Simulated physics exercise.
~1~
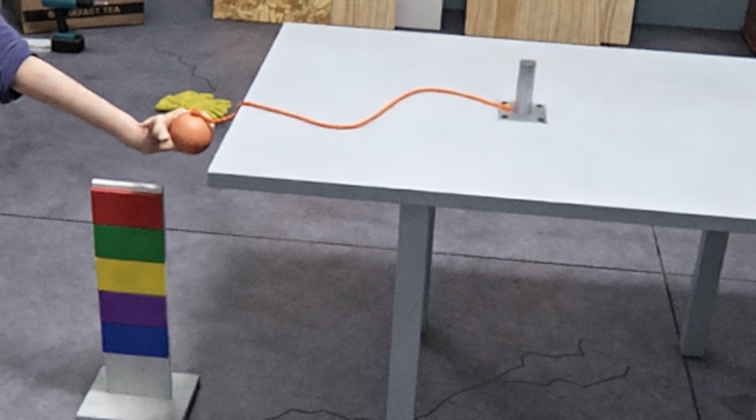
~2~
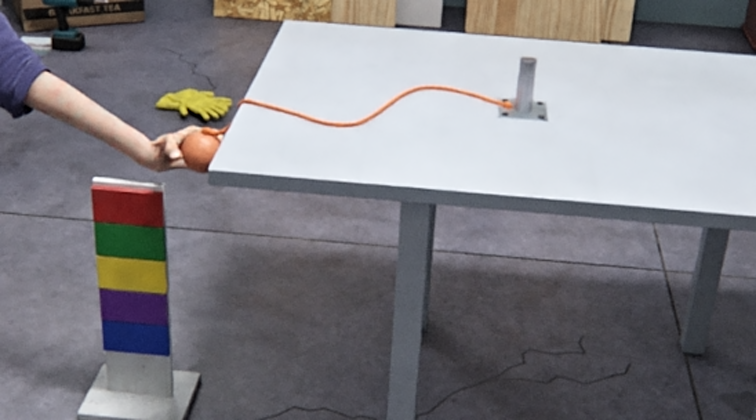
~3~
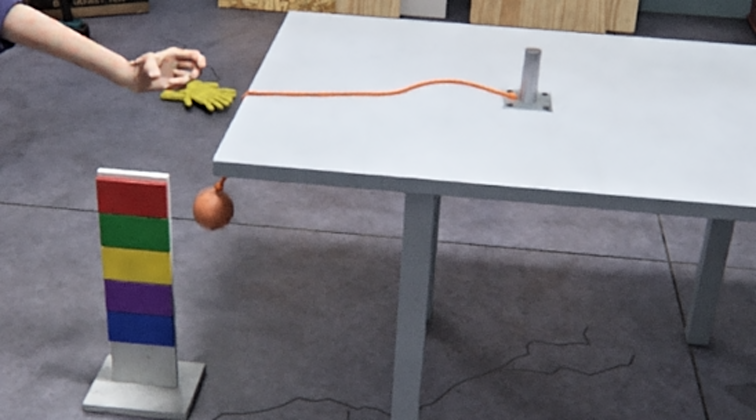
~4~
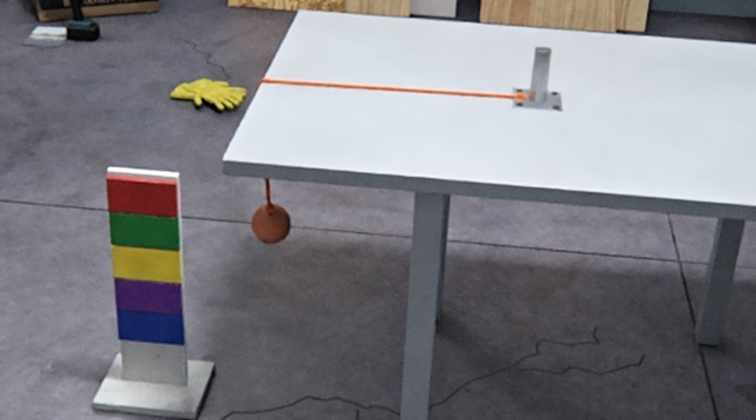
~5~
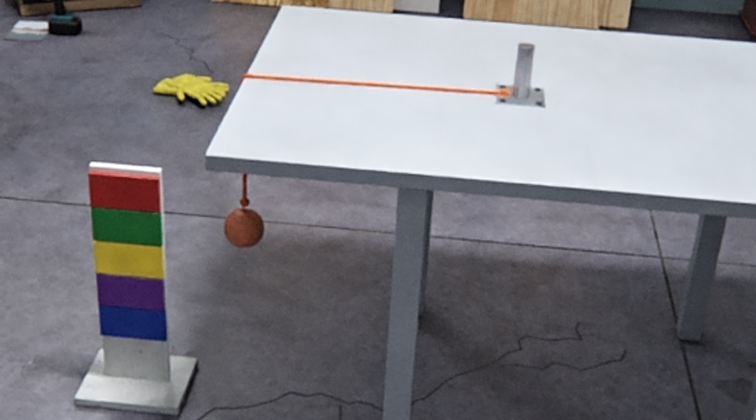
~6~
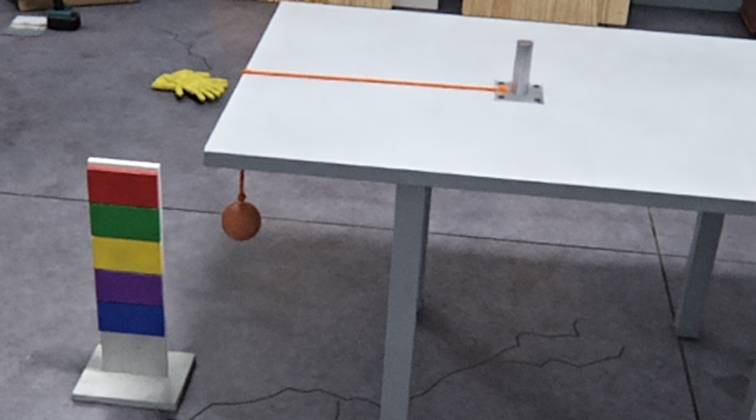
Hand releasing an orange ball on a slack cord at a table's edge, the ball dropping and hanging level with the green band.
